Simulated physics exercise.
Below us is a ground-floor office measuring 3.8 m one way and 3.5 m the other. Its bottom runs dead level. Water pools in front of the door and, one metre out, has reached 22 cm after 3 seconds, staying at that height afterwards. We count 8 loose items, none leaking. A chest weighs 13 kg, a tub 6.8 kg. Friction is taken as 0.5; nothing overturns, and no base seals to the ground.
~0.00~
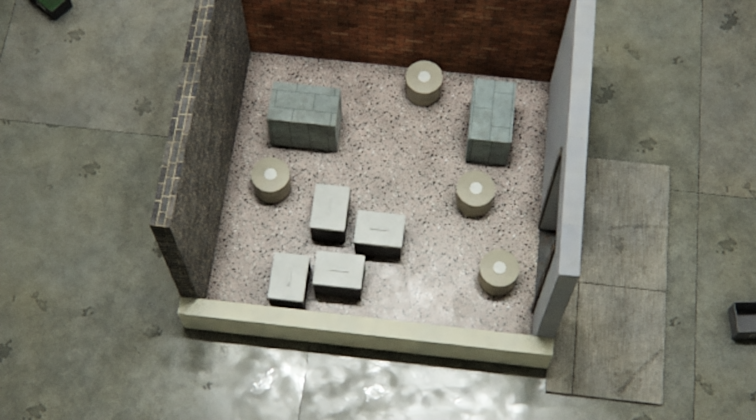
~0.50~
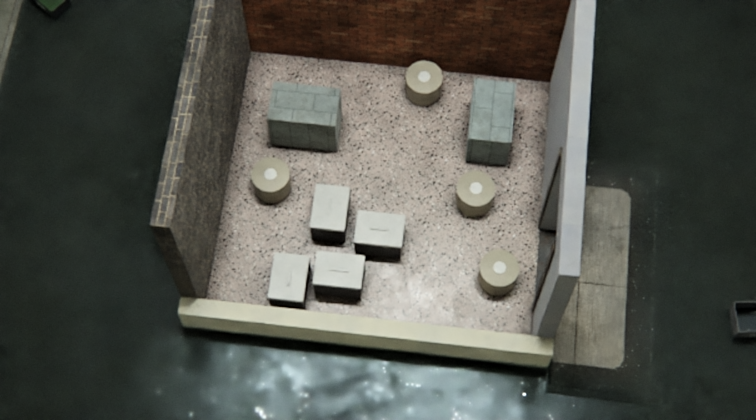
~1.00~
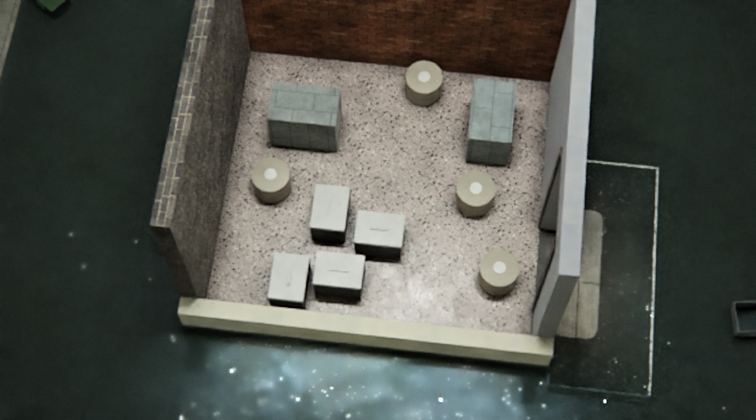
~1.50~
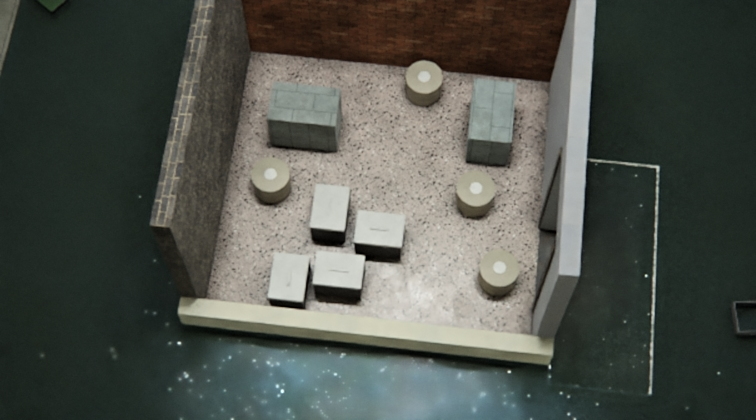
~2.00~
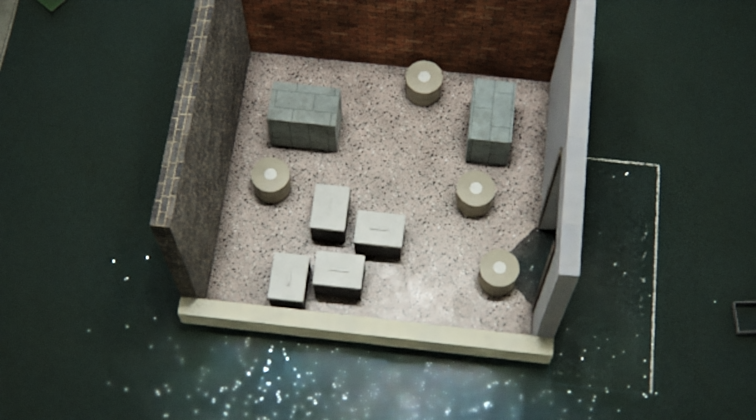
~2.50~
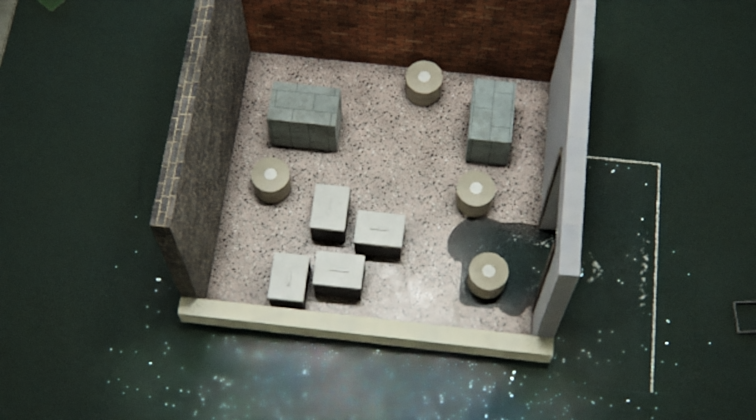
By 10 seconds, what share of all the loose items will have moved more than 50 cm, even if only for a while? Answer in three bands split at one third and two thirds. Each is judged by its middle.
Two thirds or more.
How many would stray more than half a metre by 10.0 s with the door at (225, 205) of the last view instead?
You'd get 7 in that case.
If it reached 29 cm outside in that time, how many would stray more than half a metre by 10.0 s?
Result: 7.
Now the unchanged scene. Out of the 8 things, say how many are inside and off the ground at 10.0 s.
Tally: 8 of them.
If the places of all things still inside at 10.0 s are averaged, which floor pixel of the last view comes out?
Around (332, 162).
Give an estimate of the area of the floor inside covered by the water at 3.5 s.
Somewhere around 4.0 m2, roughly.
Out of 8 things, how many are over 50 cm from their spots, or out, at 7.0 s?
It comes to 6.
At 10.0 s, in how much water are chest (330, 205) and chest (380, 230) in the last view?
First about 12 cm, second about 11 cm.
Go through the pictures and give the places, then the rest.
A tub at (500, 268) rests on the ground; a chest at (289, 277), on the bottom; 0.0 m2 under water; 0 of 8 have shifted, in the first frame.
A tub at (500, 268) rests on the ground; a chest at (289, 277), on the bottom; 0.0 m2 under water; 0 of 8 have shifted, in the second frame.
A tub at (500, 268), on the bottom; a chest at (289, 277) rests on the ground; water covers 0.0 m2; 0 of 8 have shifted, in the third frame.
A tub at (500, 268), on the bottom; a chest at (289, 277), on the bottom; water covers 0.0 m2; 0 of 8 have shifted, in the fourth frame.
A tub at (500, 268), on the bottom; a chest at (289, 277) rests on the ground; 0.2 m2 under water; 0 of 8 have shifted, in the fifth frame.
A tub at (489, 271) rests on the ground, 13 cm from its start; a chest at (289, 277) rests on the ground; 0.7 m2 under water; 1 of 8 have shifted, in the sixth frame.
After 3.5 s 1 of 8 are over 50 cm from their spots; 0 afloat.
After 4.5 s 2 of 8 are over 50 cm from their spots; 1 afloat.
After 7.0 s 6 of 8 are over 50 cm from their spots; 6 afloat.
After 10.0 s 8 of 8 are over 50 cm from their spots, and 8 have been at some point; 8 afloat.
